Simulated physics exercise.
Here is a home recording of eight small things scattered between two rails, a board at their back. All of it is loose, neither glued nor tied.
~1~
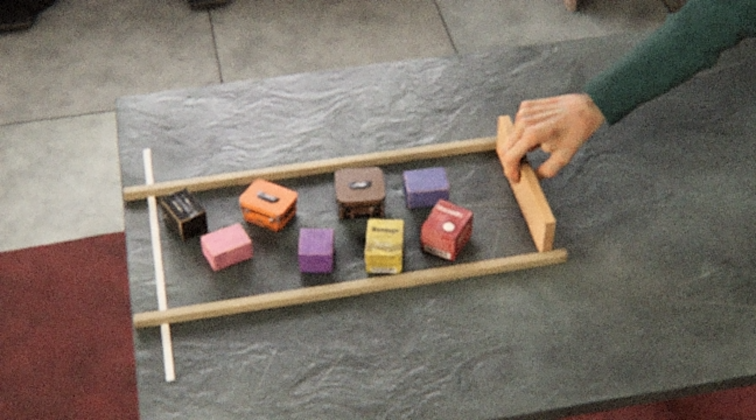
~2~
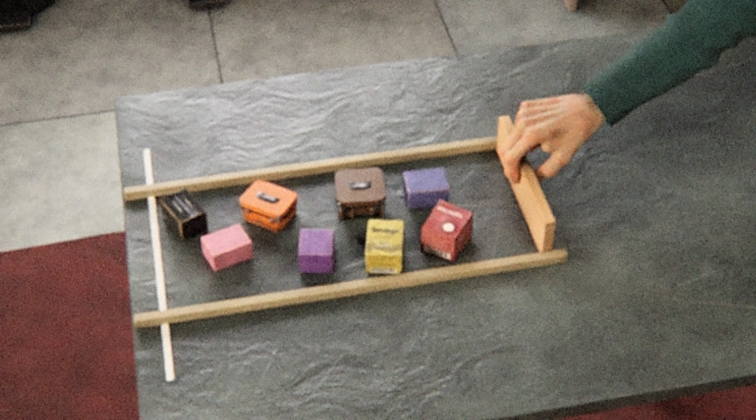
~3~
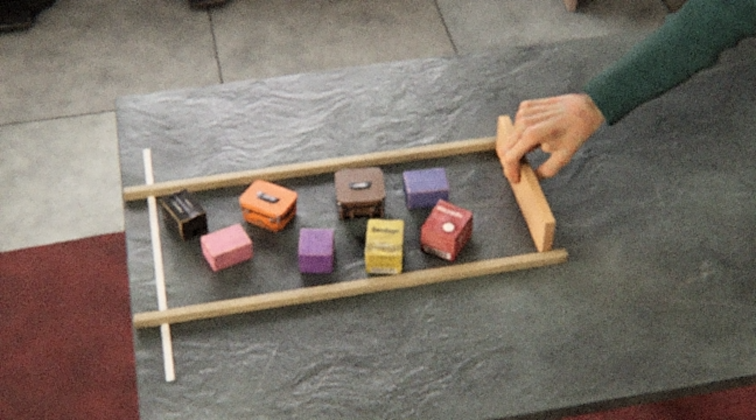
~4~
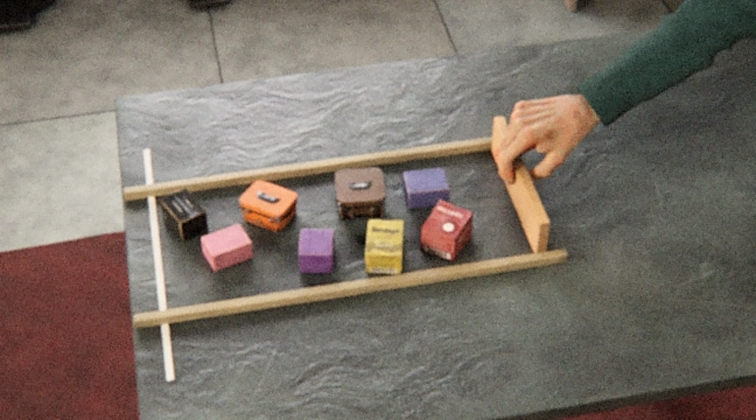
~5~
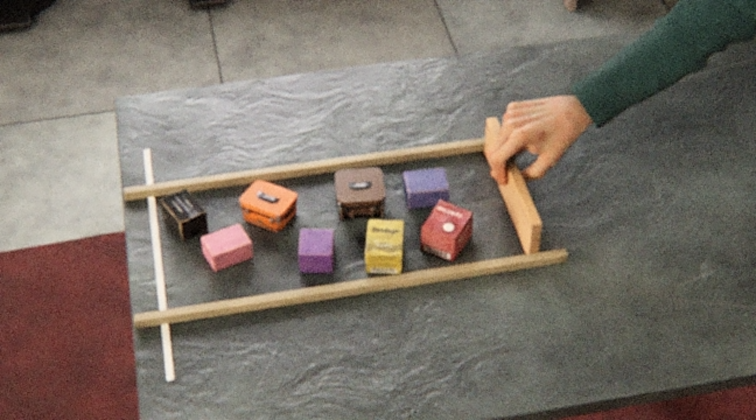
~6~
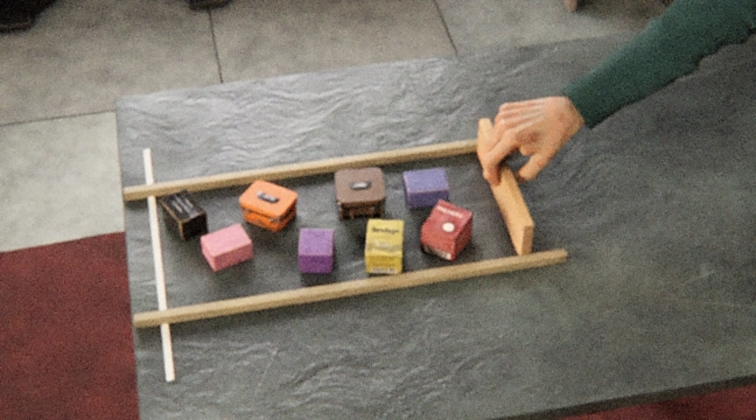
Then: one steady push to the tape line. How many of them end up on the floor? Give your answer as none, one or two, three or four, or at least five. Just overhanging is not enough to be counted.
The count is at least five.
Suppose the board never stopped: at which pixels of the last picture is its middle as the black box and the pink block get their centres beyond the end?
First one: Around (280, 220). Other one: Around (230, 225).
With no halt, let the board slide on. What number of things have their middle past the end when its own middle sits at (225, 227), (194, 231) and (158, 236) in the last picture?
That makes 3, 5, 6.
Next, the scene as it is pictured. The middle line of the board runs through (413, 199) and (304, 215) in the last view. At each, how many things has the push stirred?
I make it 4 at the first spot and 8 at the other.
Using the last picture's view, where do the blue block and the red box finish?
The first near (133, 231), the second near (140, 288).
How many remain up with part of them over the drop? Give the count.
The count is 2.
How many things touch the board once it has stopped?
Looks like 2 of them, all told.
Soon after, none off yet; black box at rest near (184, 215); pink block at rest near (227, 248); orange case moved about its own width near (235, 211).
At rest, the number that fall off is five or more; fallen, yellow box, brown case, purple block, orange case, pink block and black box.
